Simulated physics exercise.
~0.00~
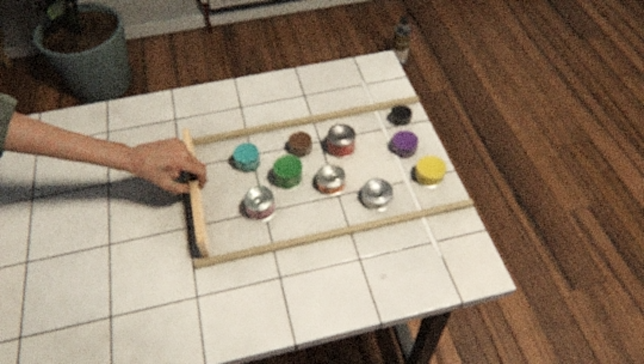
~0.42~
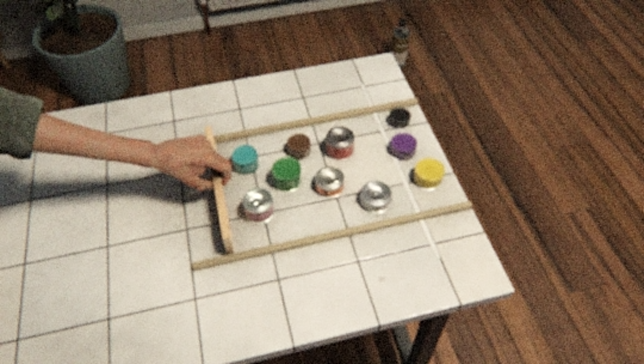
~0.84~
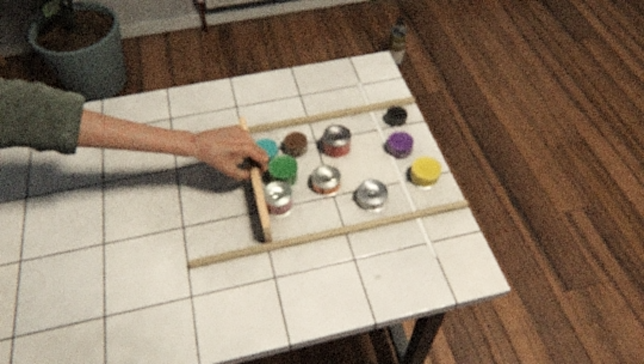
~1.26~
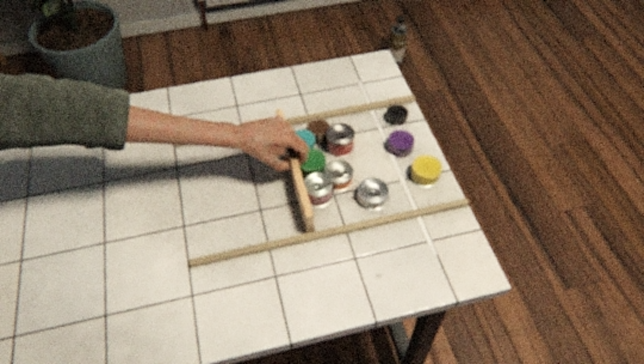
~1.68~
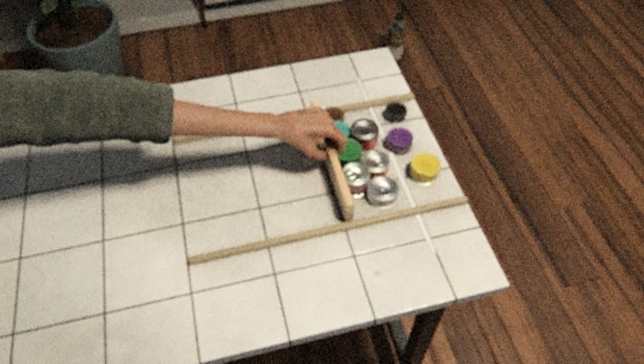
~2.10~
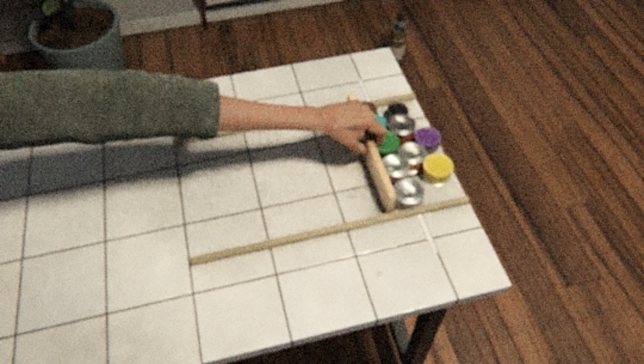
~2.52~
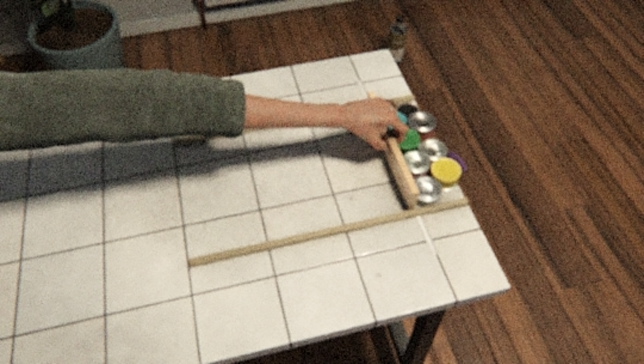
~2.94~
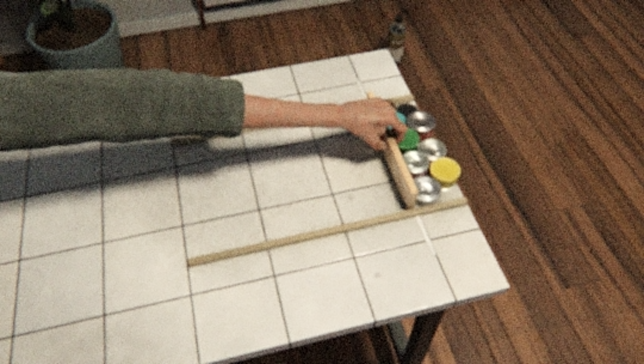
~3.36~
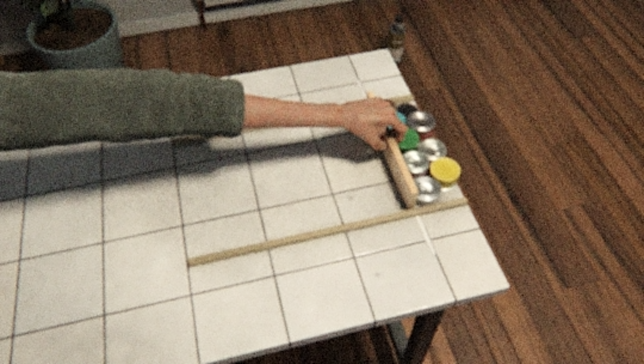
A hand slides a wooden board right, bunching tins and tubs until the purple one disappears.
